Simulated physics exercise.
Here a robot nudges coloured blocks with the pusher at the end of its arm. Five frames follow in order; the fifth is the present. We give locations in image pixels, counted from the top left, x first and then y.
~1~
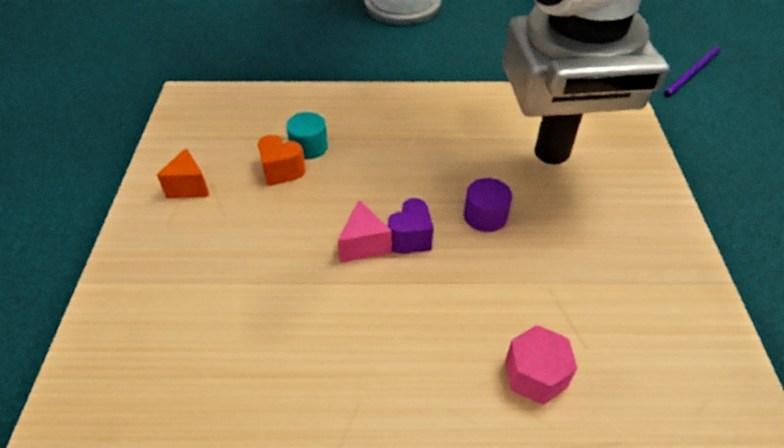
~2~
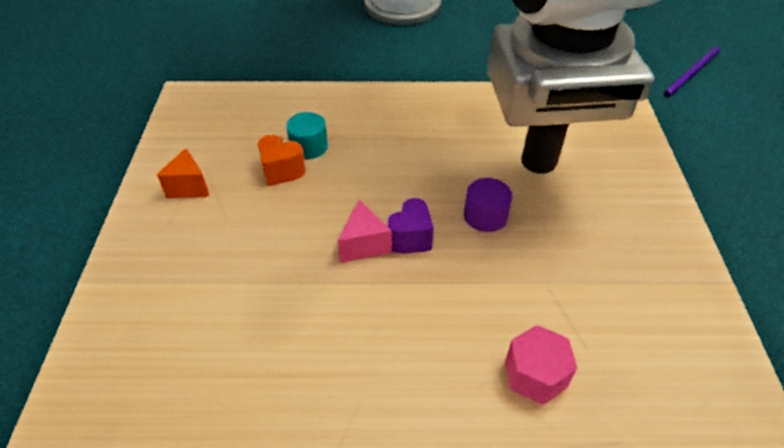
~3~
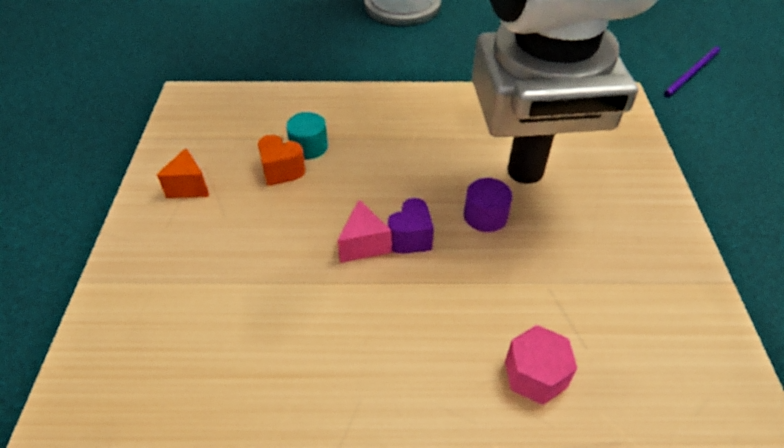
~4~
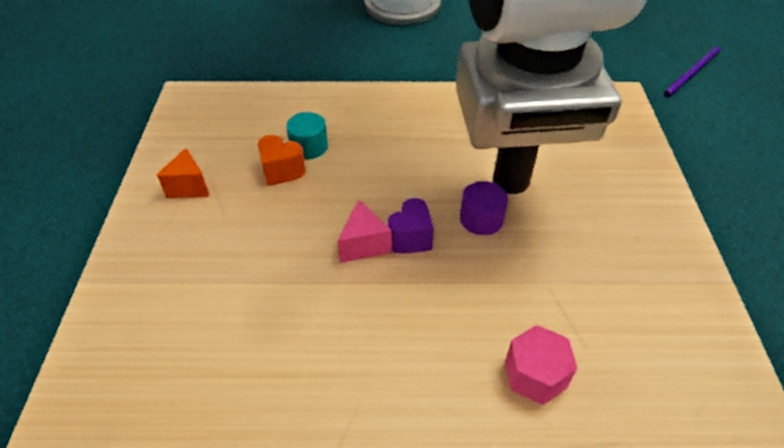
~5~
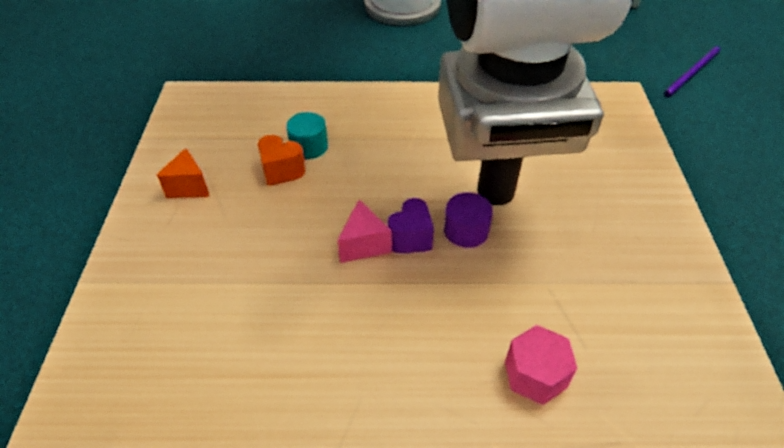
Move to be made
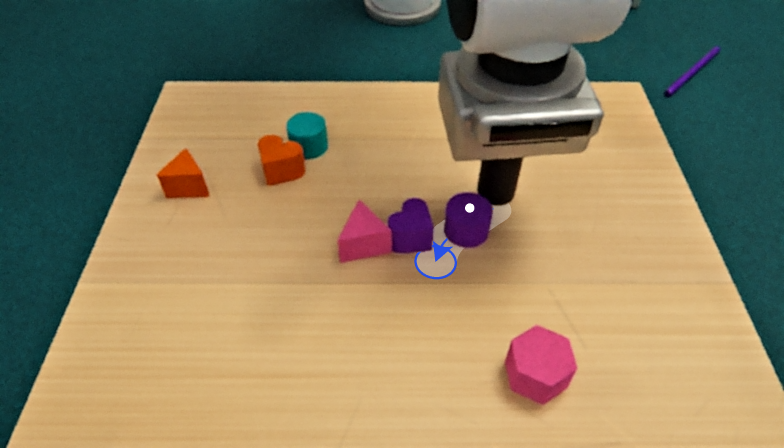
The clip opens on a wooden table scattered with orange, teal, pink and purple blocks, a robot's dark pusher near the upper right. The pusher moves down and left toward the purple circle, then touches it and nudges it a short way toward the purple heart, while the other blocks stay still.
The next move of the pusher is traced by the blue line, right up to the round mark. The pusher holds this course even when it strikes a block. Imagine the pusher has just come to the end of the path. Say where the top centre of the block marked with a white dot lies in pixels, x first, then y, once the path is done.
It sits at (419, 273).
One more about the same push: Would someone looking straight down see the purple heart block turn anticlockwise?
No, that is not how it ends up.
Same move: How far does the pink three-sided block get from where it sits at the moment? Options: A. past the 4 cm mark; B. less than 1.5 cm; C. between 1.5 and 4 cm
B: Less than 1.5 cm.
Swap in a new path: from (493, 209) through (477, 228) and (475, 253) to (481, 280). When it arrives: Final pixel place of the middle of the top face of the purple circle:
It ends at (437, 250).
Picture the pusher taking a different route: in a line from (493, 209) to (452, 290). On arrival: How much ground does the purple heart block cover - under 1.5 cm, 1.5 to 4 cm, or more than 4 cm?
The distance will be below 1.5 cm.
The line goes from (493, 209) through (470, 223) and (448, 239) to (436, 262); the dot is on the purple circle.
On the path given first. Halfway along, pusher at (460, 215); pink three-sided block at (358, 224); purple heart block at (402, 220), turned 35° clockwise; purple circle at (440, 236).
At the end, pusher at (437, 247); pink three-sided block at (358, 224); purple heart block at (401, 220), turned 40° clockwise; purple circle at (419, 273).
